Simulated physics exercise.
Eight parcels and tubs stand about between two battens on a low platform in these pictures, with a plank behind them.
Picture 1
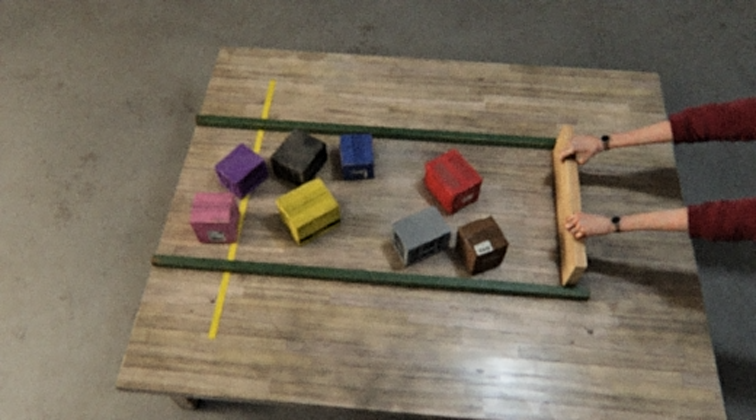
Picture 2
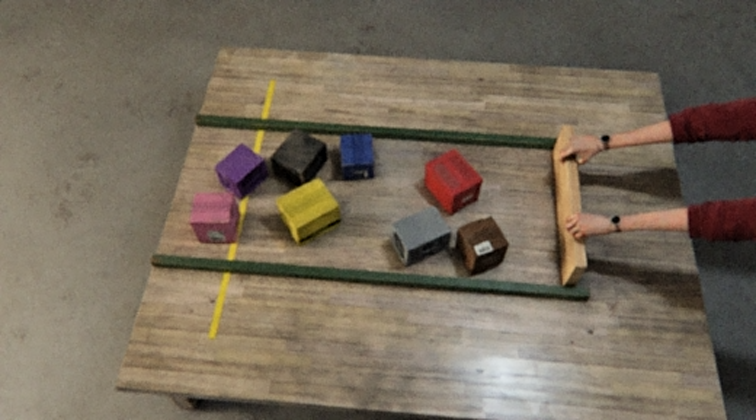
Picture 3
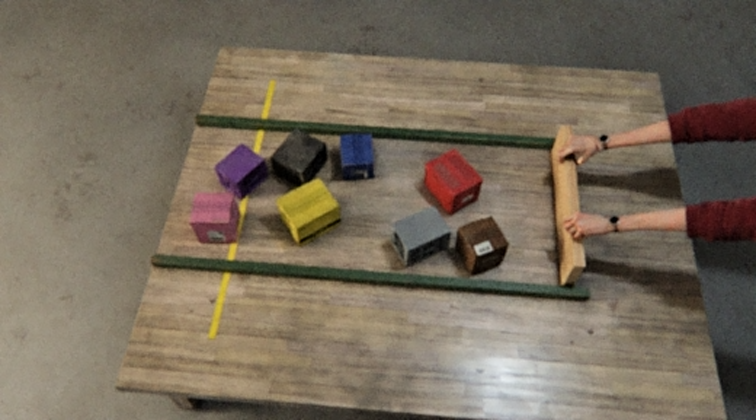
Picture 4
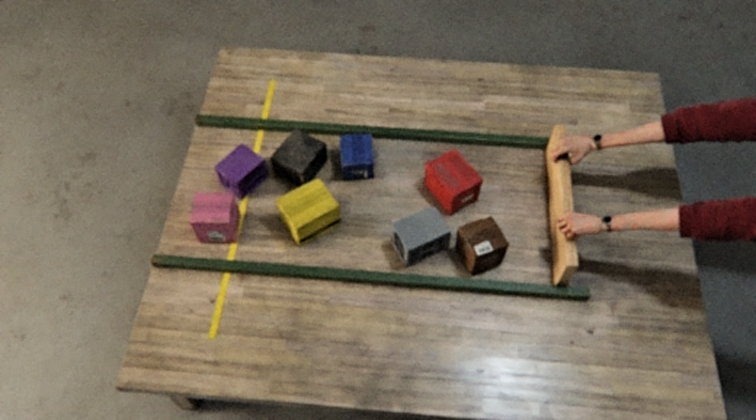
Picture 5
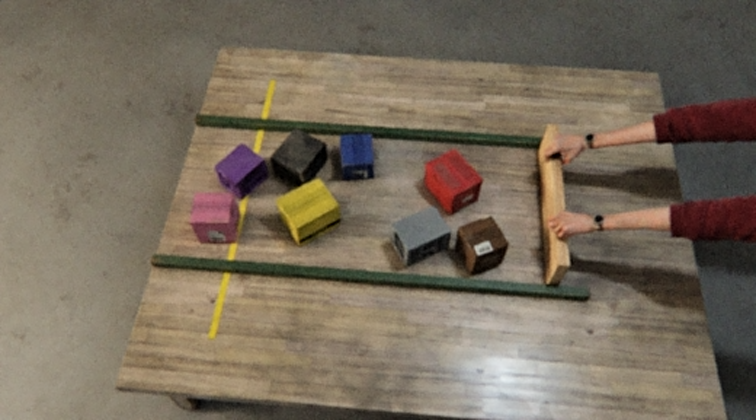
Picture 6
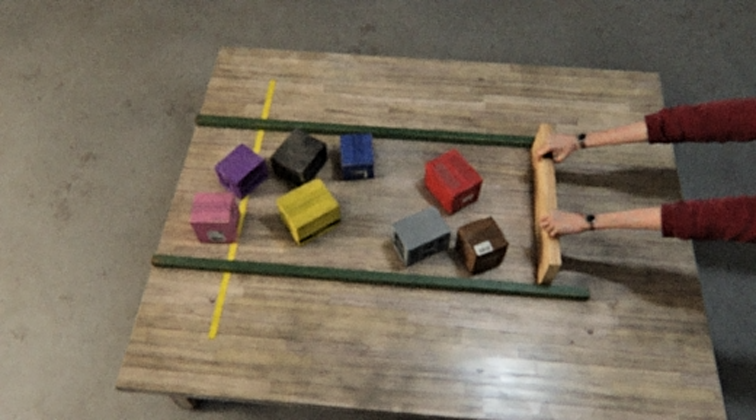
A wooden plank, gripped by two hands in dark red sleeves, rests at the right, then slides a short way left between two green battens, while the eight coloured boxes on the table stay still, untouched.
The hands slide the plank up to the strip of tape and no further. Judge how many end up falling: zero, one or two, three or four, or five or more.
It ends with three or four down.
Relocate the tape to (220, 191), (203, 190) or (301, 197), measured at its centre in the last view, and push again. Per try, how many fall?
Counts per try, in order: 6 / 6 / 0.
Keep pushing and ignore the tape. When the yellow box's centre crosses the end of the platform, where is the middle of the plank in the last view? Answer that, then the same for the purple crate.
Roughly (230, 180); for the second one, roughly (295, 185).
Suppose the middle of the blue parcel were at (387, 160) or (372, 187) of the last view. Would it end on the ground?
In order, it is not lost; is not lost.
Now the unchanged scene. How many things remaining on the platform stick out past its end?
I get 2.
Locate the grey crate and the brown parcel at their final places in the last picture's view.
I'd say approximately (170, 217) and then (216, 219).
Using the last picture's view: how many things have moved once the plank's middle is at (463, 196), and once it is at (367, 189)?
Tally: First 3; then 7.
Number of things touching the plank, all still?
It's 2.
Soon after, none off yet; pink box at rest near (216, 218); purple crate at rest near (242, 172); black crate at rest near (300, 159).
By the end, the number that fall off is three or four; fallen, black crate, purple crate and pink box.
